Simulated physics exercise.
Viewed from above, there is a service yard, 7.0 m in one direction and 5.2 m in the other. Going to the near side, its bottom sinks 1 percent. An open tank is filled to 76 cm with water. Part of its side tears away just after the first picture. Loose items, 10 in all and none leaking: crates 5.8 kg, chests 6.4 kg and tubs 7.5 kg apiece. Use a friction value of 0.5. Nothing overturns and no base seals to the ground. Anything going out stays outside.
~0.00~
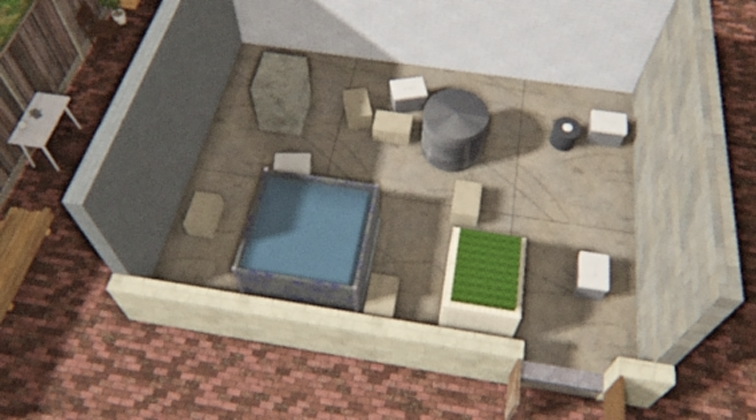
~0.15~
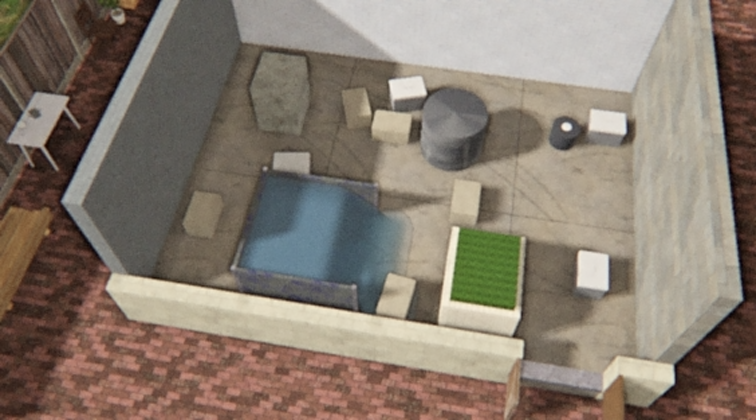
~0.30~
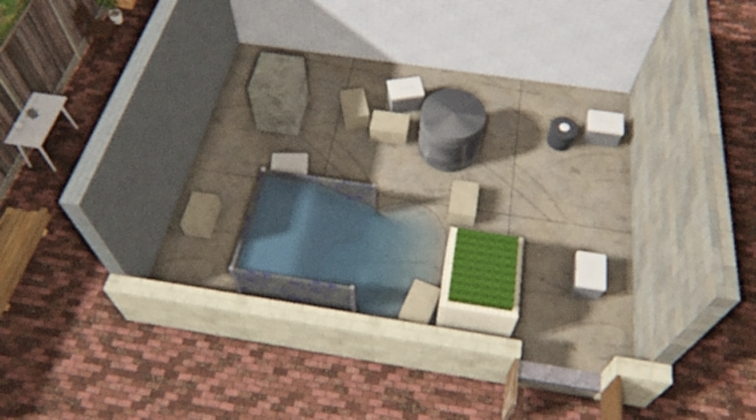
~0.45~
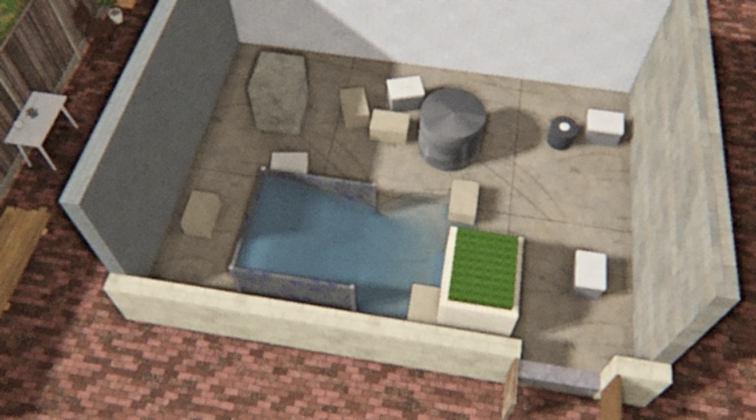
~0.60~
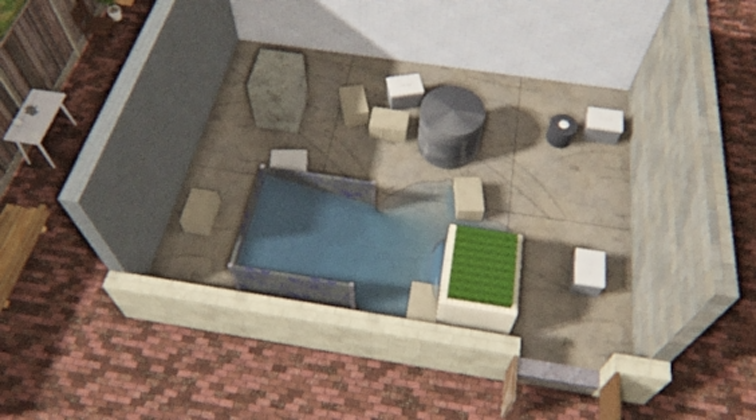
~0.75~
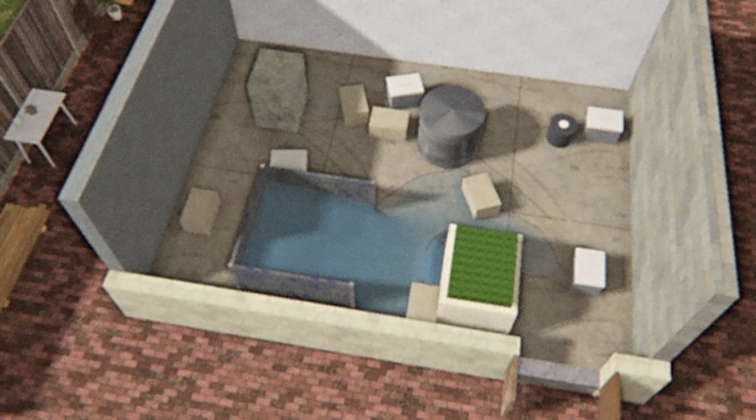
Open tank of water giving way on its right side, water spreading across the yard floor and shifting two pale crates slightly.
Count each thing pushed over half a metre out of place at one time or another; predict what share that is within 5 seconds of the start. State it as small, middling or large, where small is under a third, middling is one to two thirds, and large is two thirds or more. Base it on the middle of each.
Large.
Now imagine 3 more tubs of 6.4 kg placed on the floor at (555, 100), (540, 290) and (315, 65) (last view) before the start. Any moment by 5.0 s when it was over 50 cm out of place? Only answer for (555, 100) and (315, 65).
Taking them in order: Above the mark and below the mark.
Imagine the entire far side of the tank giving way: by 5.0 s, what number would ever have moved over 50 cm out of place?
Then it comes to 9 of them.
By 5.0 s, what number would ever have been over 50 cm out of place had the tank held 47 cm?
That would give 5.
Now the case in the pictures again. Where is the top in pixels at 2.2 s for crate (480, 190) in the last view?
Near (616, 123).
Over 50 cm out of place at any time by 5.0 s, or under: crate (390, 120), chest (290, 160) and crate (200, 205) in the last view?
Taking them in turn, the answers are greater, smaller and greater.
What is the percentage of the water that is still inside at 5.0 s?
Remaining: Approx. 96 per cent.
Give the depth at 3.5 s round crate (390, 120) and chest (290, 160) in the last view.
About 4 and 0 cm.
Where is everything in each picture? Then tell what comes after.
In the first frame, a crate at (382, 294) rests on the ground; a crate at (467, 198), on the bottom; water covers 2.6 m2; 0 of 10 have shifted.
In the second frame, a crate at (397, 295), on the bottom, 22 cm from its start; a crate at (466, 197), on the bottom; 3.7 m2 under water; 1 of 10 have shifted.
In the third frame, a crate at (421, 302), on the bottom, 59 cm from its start; a crate at (464, 197) rests on the ground; water covers 4.9 m2; 1 of 10 have shifted.
In the fourth frame, a crate at (425, 305) floats, 66 cm from its start; a crate at (464, 197) rests on the ground; water covers 5.6 m2; 1 of 10 have shifted.
In the fifth frame, a crate at (424, 303), afloat, 66 cm from its start; a crate at (469, 194), on the bottom, 9 cm from its start; 6.4 m2 under water; 2 of 10 have shifted.
In the sixth frame, a crate at (424, 304) floats, 68 cm from its start; a crate at (482, 191) rests on the ground, 28 cm from its start; water covers 7.4 m2; 2 of 10 have shifted.
After 1.1 s 2 of 10 are over 50 cm from their spots; 1 afloat.
After 2.2 s 3 of 10 are over 50 cm from their spots; 3 afloat.
After 3.5 s 5 of 10 are over 50 cm from their spots; 6 afloat.
After 5.0 s 9 of 10 are over 50 cm from their spots, and 9 have been at some point; 7 afloat.
